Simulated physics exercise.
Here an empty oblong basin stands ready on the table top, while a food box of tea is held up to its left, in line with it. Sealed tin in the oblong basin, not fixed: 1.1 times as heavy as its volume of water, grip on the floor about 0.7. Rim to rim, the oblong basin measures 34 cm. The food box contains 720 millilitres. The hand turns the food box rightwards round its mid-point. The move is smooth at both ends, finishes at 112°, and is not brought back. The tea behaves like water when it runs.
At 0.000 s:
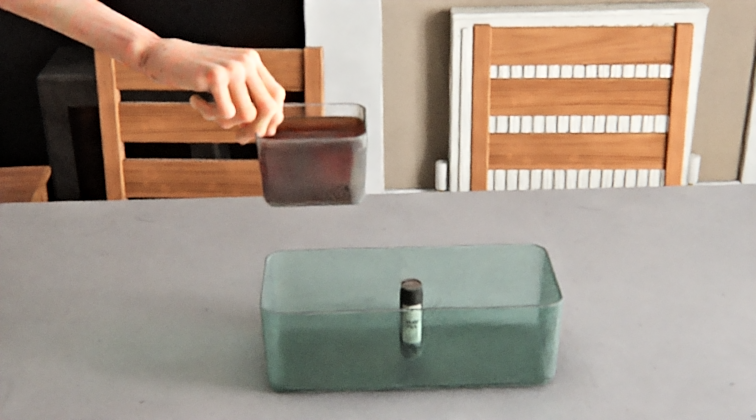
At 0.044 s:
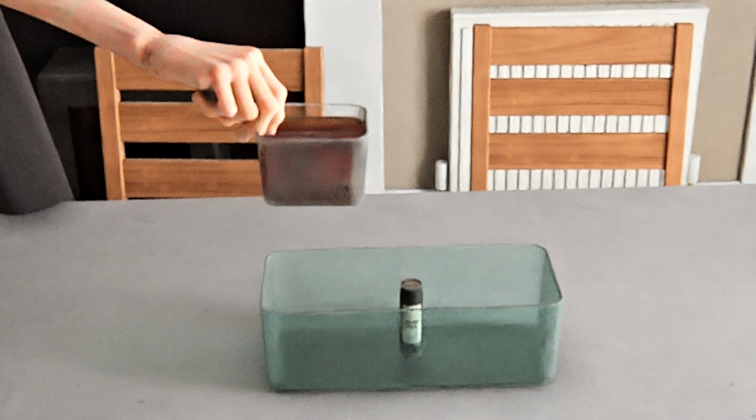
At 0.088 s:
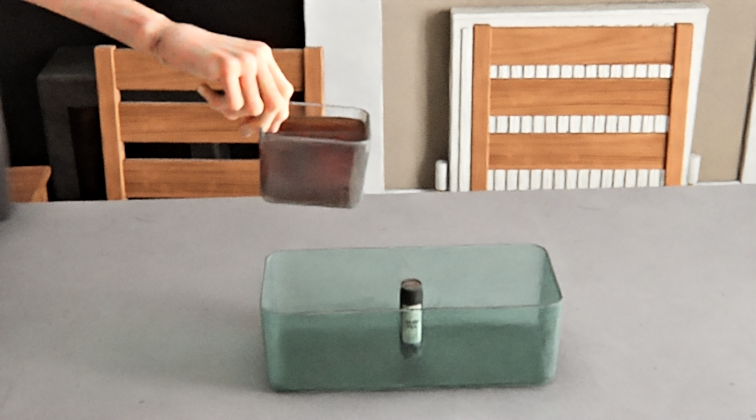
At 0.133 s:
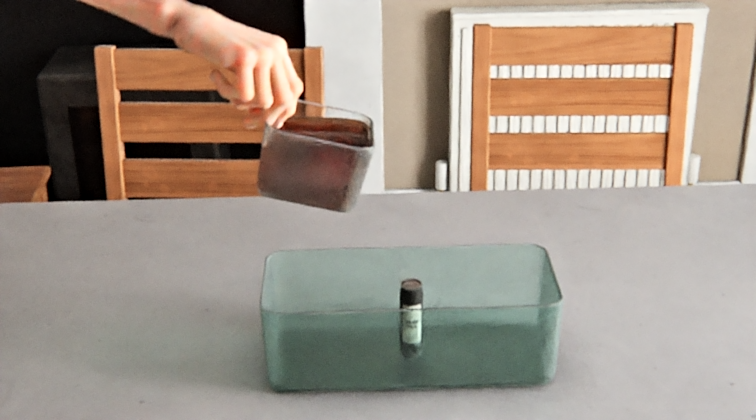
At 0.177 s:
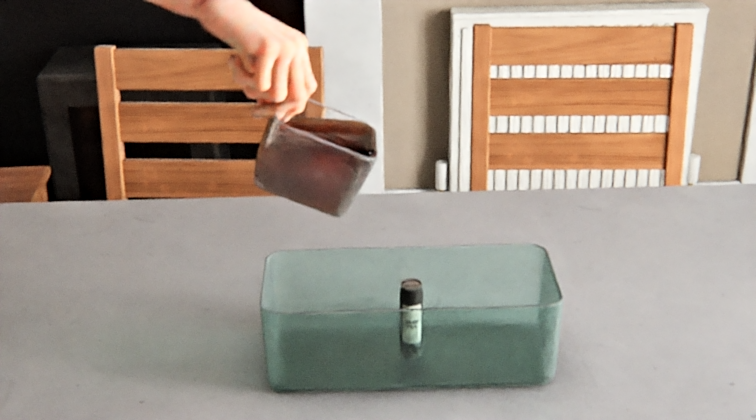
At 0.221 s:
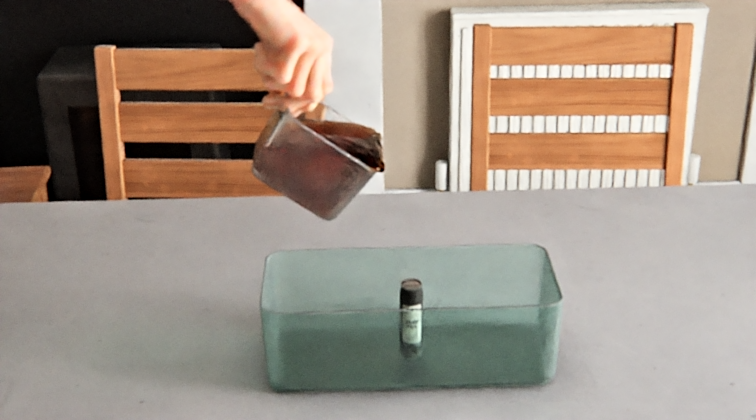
At a grey table with wooden chairs behind it, a hand holds a clear box of dark reddish-brown liquid above the left side of a green oblong basin. The hand turns the box rightwards, slowly and then more steeply, and the liquid gathers at the lowered right rim and begins to edge over it.
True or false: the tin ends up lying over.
False.
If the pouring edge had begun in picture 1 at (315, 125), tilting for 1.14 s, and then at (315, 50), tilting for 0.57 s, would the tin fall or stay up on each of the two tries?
Trial 1 - tin stays standing; trial 2 - tin tips.
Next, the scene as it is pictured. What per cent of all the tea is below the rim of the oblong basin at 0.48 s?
Around 30%.
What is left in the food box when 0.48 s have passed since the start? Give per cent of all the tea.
Close to 24 in a hundred.
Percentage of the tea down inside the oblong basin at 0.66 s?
It works out near 88 per cent.
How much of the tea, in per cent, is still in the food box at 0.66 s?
Roughly 2 per cent.
Then, 0.48 s in, the tilt is 105° and 24 per cent is still to pour; the tin stands where it began.
Then, 0.66 s in, the tilt is 112° and 2 per cent is still to pour; the tin stands where it began.
Then, 0.86 s in, the tilt is 112° and 0 per cent is still to pour; the tin stands where it began.
Then, 1.07 s in, the tilt is 112° and 0 per cent is still to pour; the tin stands where it began.
Finally, the tin stands where it began.
